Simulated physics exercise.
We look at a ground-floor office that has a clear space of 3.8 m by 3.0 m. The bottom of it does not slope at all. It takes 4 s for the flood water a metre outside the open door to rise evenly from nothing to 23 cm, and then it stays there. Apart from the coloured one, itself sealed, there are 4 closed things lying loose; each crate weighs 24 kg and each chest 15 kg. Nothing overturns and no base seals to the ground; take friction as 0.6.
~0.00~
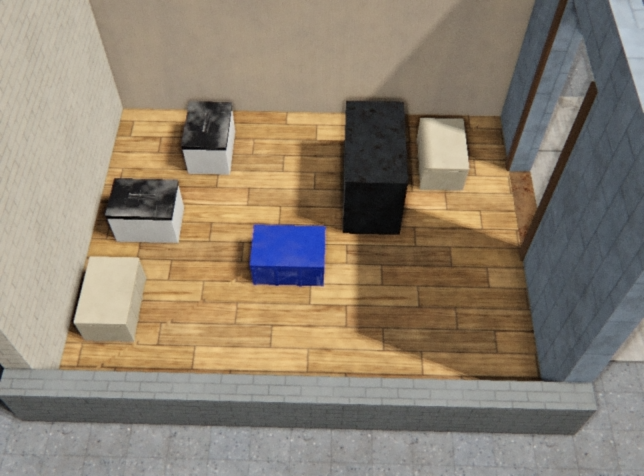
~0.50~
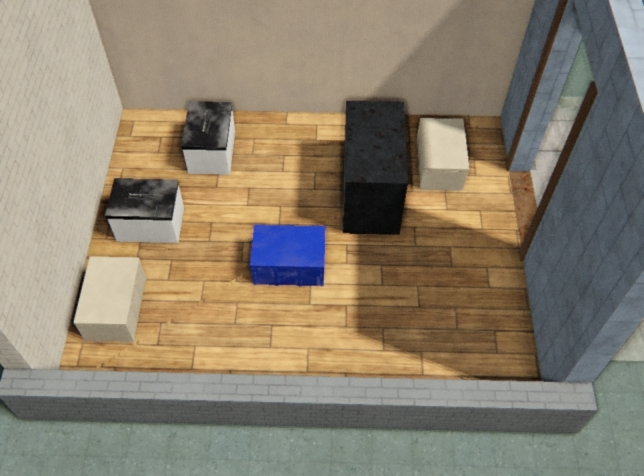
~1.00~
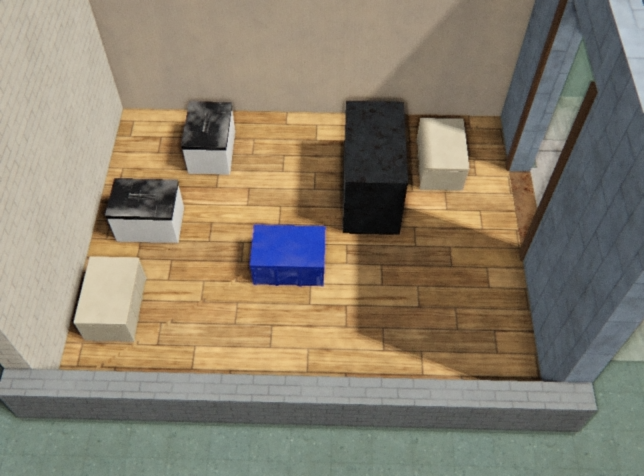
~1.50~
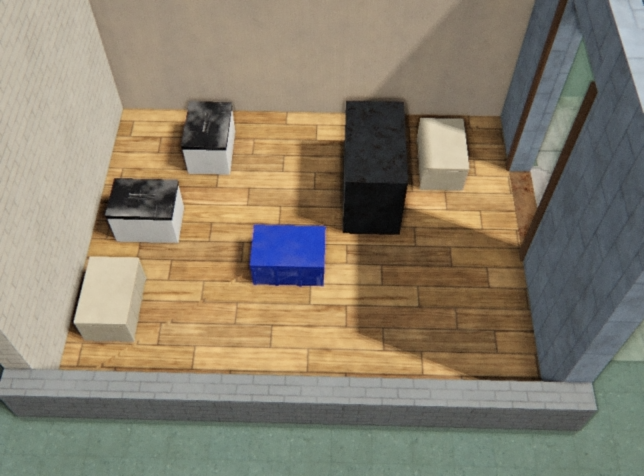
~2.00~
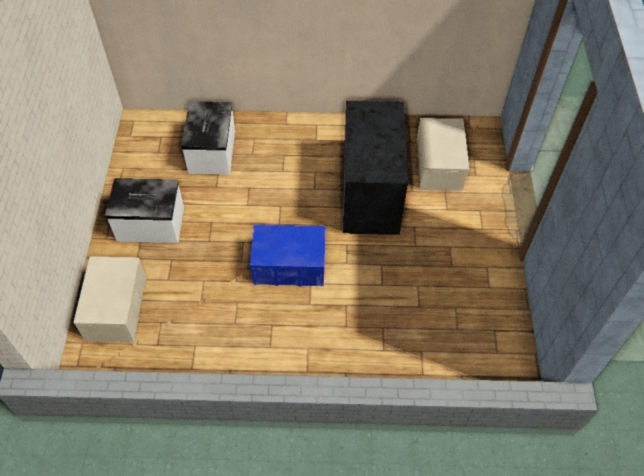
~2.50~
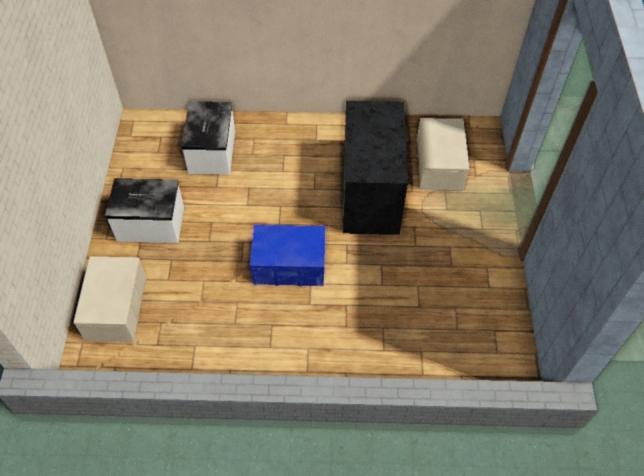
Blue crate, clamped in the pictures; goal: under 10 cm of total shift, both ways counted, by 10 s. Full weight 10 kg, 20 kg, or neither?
20 kg.
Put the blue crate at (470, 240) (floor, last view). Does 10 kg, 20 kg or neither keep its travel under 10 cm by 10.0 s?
Here both come up short.
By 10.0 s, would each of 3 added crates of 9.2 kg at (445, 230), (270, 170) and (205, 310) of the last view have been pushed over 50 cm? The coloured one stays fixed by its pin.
Listed in turn, they go over the bar, beneath the bar, over the bar.
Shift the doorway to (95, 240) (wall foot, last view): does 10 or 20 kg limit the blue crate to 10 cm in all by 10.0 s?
Then no mass works.
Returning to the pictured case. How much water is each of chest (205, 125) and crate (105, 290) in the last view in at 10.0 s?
Some 9 cm at the first, some 9 cm at the second.
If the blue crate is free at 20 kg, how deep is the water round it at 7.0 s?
Depth: Approx. 2 cm.
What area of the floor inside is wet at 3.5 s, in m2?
2.0 m2.
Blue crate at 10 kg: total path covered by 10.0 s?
50 cm, roughly.
After 3.5 s the blue crate would be 0 cm from its start with 10 kg and 0 cm from its start with 20 kg; 0 cm of water round it then.
After 4.5 s the blue crate would be 0 cm from its start with 10 kg and 0 cm from its start with 20 kg; 2 cm of water round it then.
After 7.0 s the blue crate would be 0 cm from its start with 10 kg and 0 cm from its start with 20 kg; 2 cm of water round it then.
After 10.0 s the blue crate would be 53 cm from its start with 10 kg and 0 cm from its start with 20 kg; 5 cm of water round it then.
